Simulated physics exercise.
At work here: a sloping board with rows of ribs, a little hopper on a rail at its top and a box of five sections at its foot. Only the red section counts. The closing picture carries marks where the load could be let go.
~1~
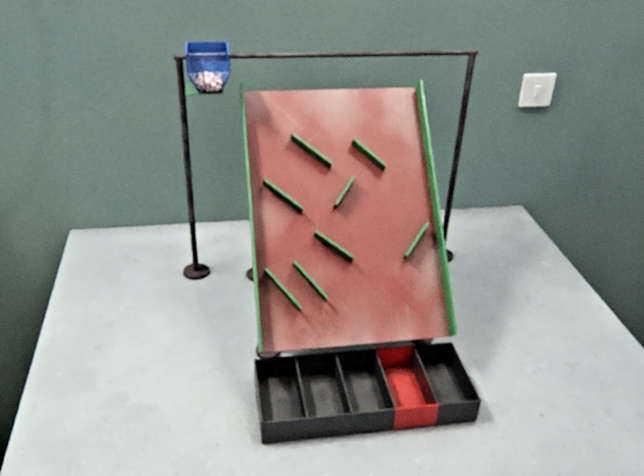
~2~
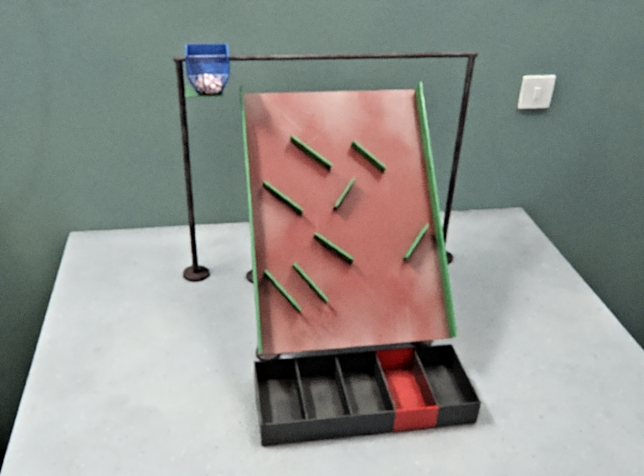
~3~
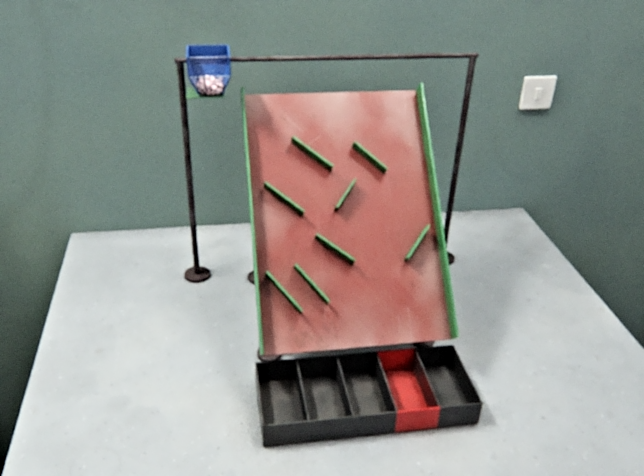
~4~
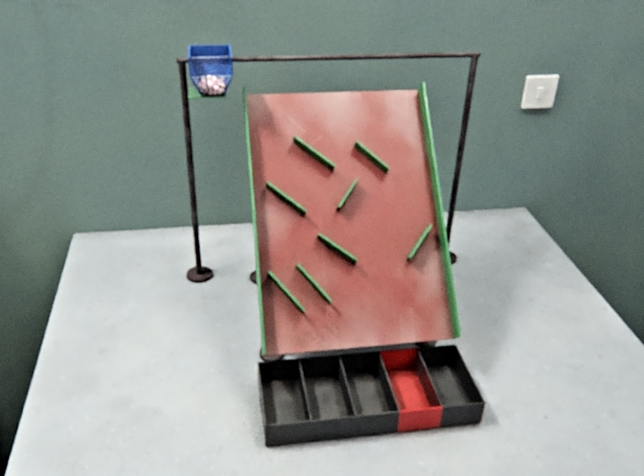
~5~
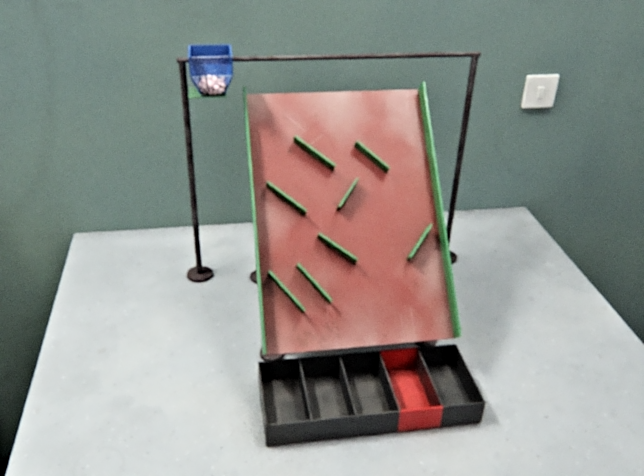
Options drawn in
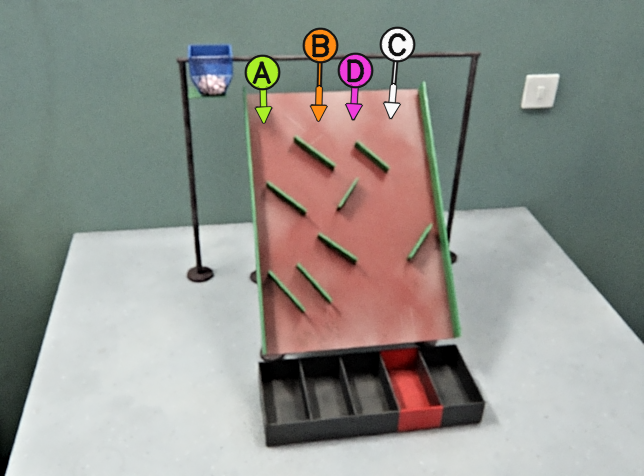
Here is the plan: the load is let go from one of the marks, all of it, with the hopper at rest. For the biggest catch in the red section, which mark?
I would pick mark B.
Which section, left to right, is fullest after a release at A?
It is the fifth one.
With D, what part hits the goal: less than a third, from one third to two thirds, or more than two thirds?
Less than a third.
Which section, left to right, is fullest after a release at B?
The fourth.
On the marked copy, mark A meets the board at (263, 117); mark B meets the board at (318, 115); mark C meets the board at (391, 112); mark D meets the board at (353, 113).
With A, a small part in the red section, about two thirds in other sections, about a quarter outside the box.
With B, about a third in the red section, about a third in other sections, about a quarter outside the box.
With C, a stray few in the red section, about half in other sections, about half outside the box.
With D, a small part in the red section, about half in other sections, about a third outside the box.
